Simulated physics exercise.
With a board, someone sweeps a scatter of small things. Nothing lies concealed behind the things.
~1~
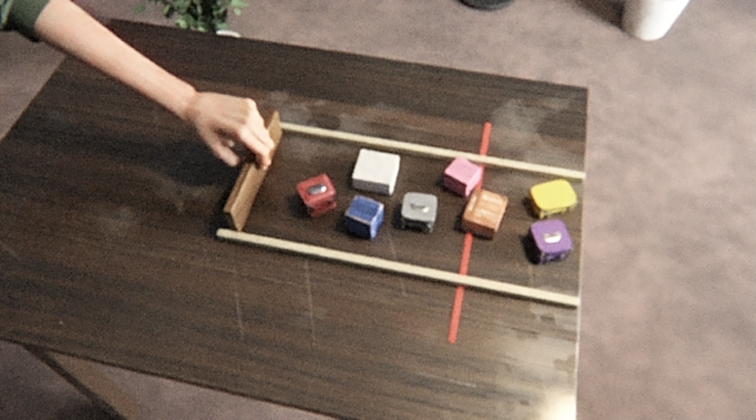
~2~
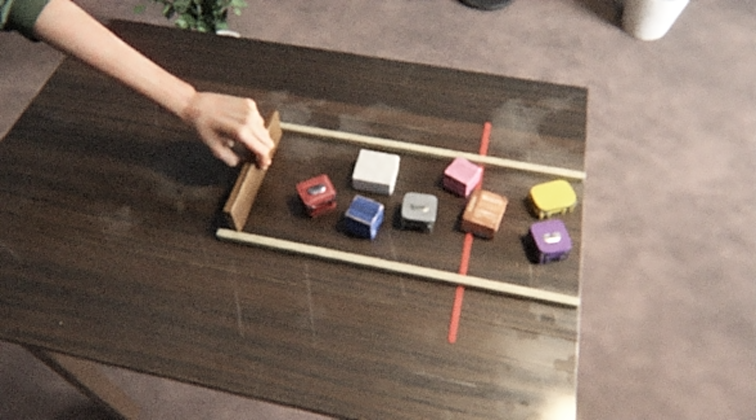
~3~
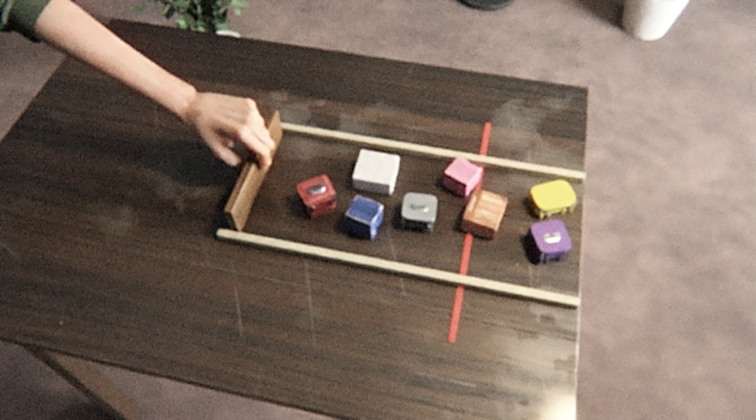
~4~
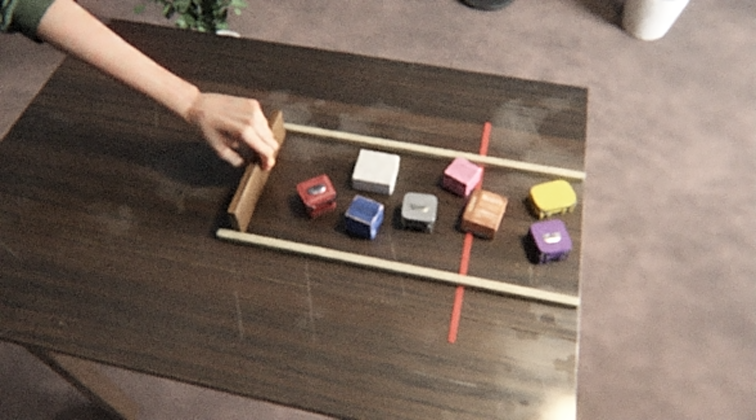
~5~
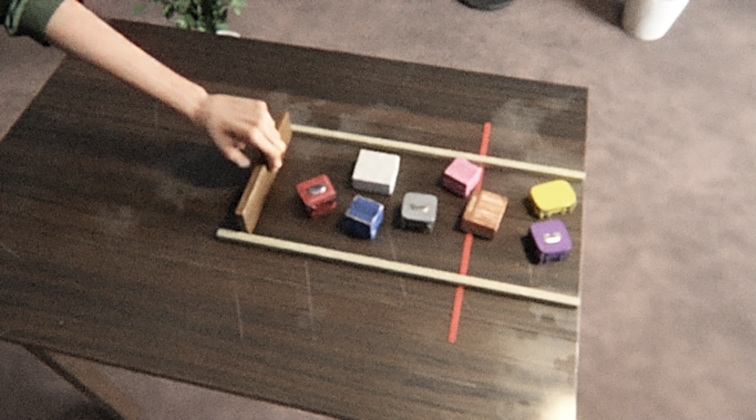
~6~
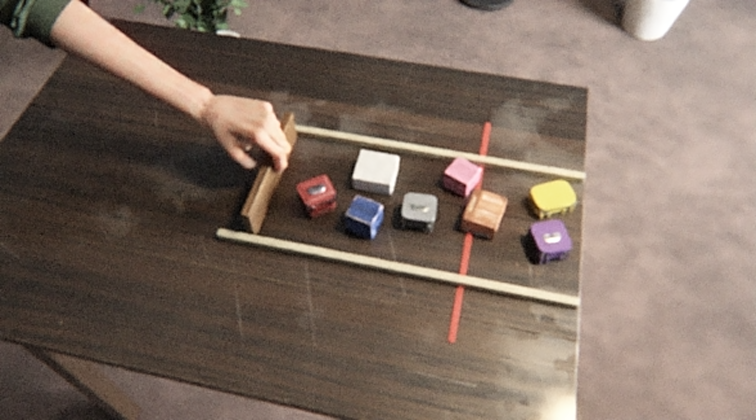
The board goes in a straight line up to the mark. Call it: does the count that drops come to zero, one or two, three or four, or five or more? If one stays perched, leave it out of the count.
It comes to zero.
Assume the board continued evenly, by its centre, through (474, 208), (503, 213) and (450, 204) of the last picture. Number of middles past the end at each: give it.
Counts: 0, 1, 0.
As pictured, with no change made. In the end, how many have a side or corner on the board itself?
The figure is 3.
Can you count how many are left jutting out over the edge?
That would be 2.
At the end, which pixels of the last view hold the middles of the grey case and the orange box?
First (519, 228), then (545, 211).
Early on, none off yet; purple case at rest near (549, 242); yellow case at rest near (551, 200); orange box at rest near (484, 214).
Finally, the number that fall off is zero.
